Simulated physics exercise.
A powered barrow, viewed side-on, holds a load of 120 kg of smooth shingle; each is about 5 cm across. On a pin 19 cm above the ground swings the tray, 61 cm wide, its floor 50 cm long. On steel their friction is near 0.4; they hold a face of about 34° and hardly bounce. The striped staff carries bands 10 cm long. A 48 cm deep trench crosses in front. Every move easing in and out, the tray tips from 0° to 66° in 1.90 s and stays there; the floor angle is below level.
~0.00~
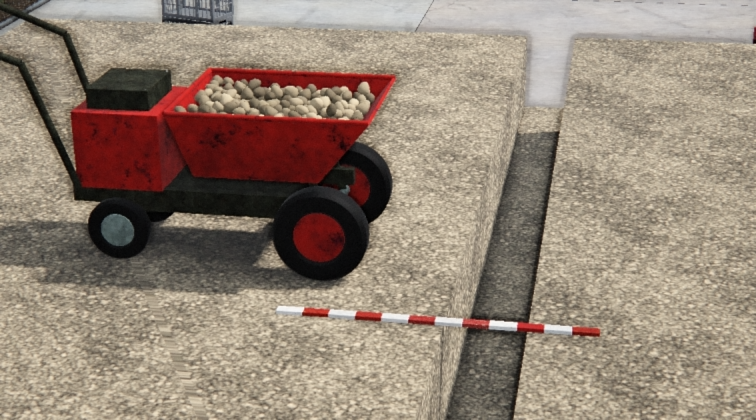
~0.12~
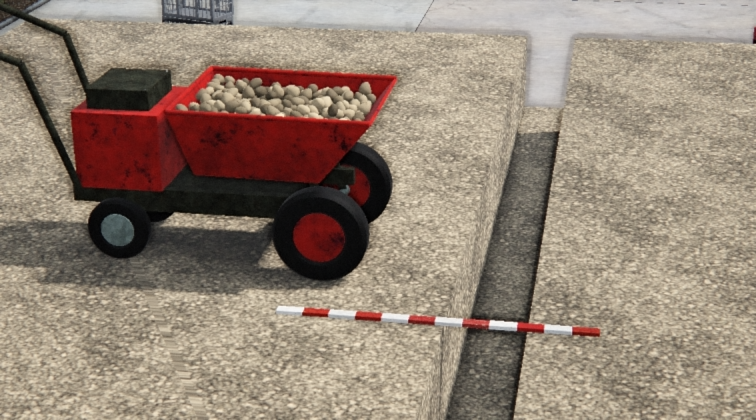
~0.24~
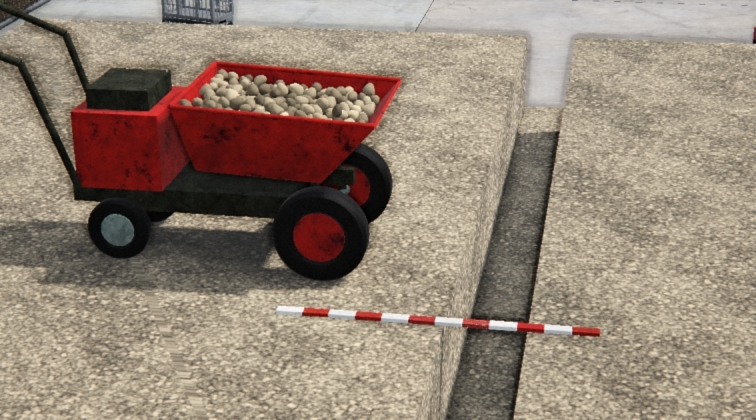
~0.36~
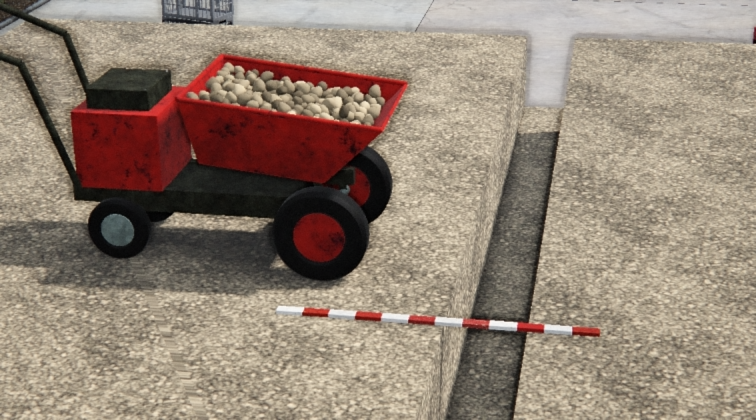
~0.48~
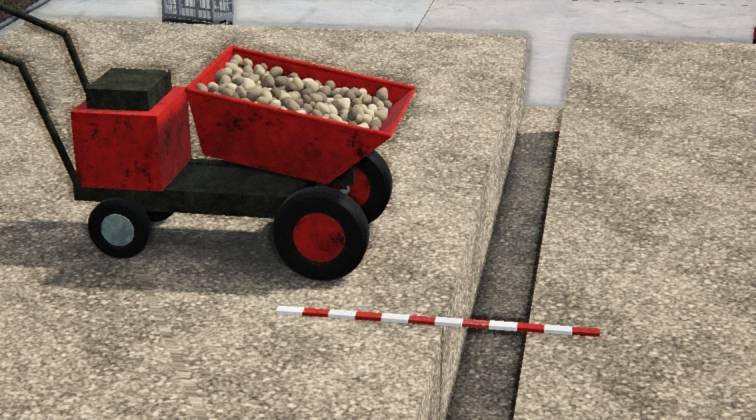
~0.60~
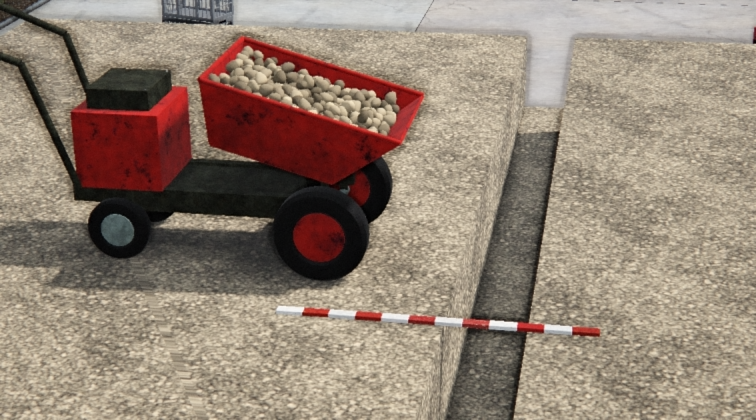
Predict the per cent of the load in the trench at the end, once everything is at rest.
Near 96 per cent.
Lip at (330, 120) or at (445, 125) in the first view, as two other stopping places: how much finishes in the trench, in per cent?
It'd be around 90 per cent and after that around 30 per cent.
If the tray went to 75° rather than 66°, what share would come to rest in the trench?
About 100 per cent would end up in the trench.
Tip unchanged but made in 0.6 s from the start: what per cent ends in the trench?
In that case some 70 per cent.
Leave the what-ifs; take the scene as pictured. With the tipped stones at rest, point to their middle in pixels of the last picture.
I'd put it close to (502, 345).
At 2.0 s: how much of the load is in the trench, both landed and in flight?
About 50%.
After 1.4 s the floor is at 56°; 99 % in the tray, 1 % in the trench; the foremost stones are at (468, 202).
After 2.0 s the floor is at 66°; 47 % in the tray, 51 % in the trench, 2 % past the trench; the foremost stones are at (595, 268).
After 2.3 s the floor is at 66°; 24 % in the tray, 72 % in the trench, 4 % past the trench; the foremost stones are at (644, 269).
After 4.3 s the floor is at 66°; 0 % in the tray, 96 % in the trench, 4 % past the trench; the foremost stones are at (653, 257).
